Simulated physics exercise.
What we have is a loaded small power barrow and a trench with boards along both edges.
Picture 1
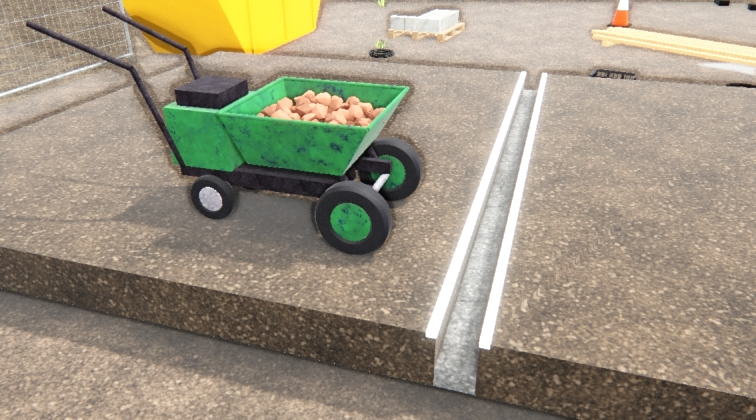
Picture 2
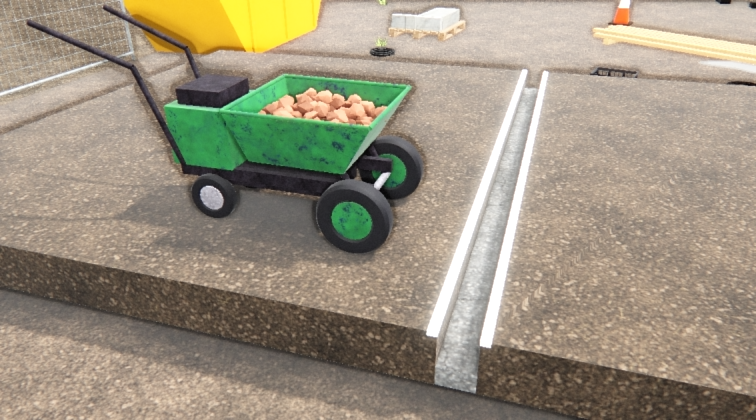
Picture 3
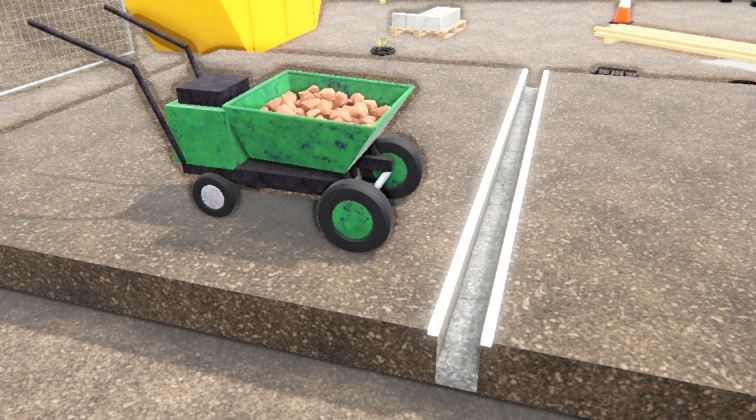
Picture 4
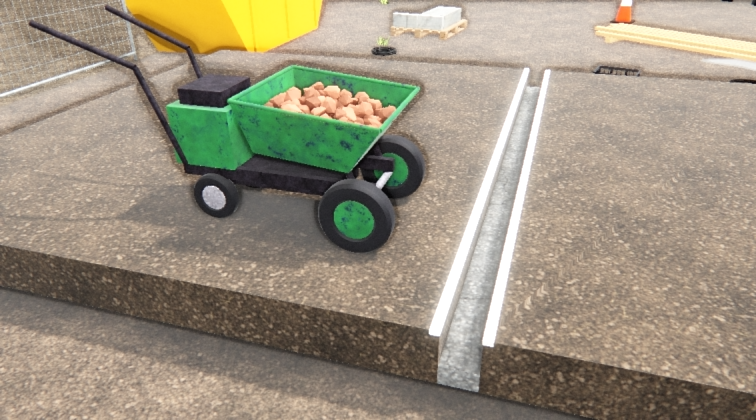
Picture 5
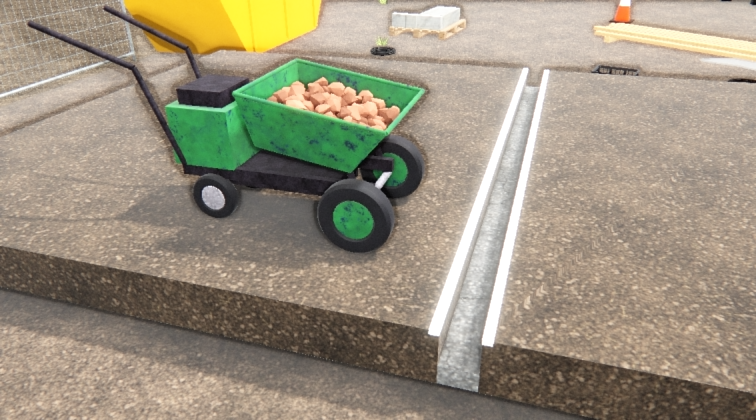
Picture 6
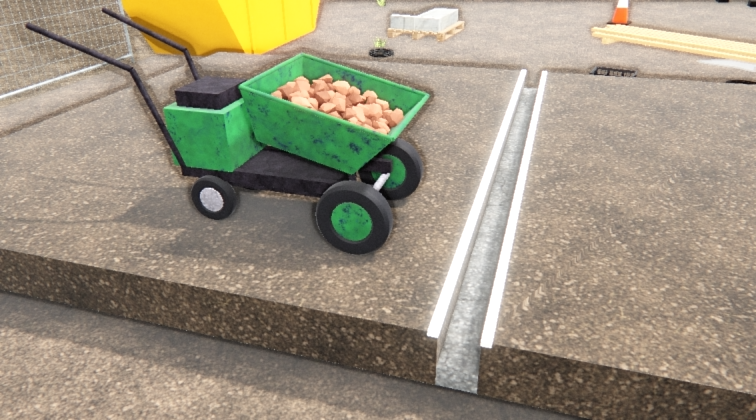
On a paved work area, a green power barrow loaded with reddish-brown rubble stands left of a narrow, board-edged trench. Its wheels stay still while the skip gradually tilts a little forward to the right, its back edge rising.
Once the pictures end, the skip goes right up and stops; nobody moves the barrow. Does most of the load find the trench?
It catches over half.
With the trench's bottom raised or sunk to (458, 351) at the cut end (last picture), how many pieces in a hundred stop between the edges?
Near 50 %.
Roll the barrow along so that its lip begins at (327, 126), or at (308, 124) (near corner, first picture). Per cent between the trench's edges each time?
In turn 50 and 30 in a hundred.
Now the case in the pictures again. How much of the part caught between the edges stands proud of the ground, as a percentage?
Some 25 per cent.
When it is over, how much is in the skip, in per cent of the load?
About 5 per cent.
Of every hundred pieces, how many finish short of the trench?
Some 5 per cent.
Just after the last frame, skip tipped steeply; every one in the skip.
A moment on, skip tipped steeply; almost all in the skip; just a few in or heaped over the trench; just a few beyond it; just a few falling.
Further on, skip tipped right over; roughly a quarter in the skip; just a few short of the trench; roughly half in or heaped over the trench; roughly a quarter beyond it.
When it is over, skip tipped right over; about a tenth in the skip; about a tenth short of the trench; roughly two thirds in or heaped over the trench; roughly a quarter beyond it.
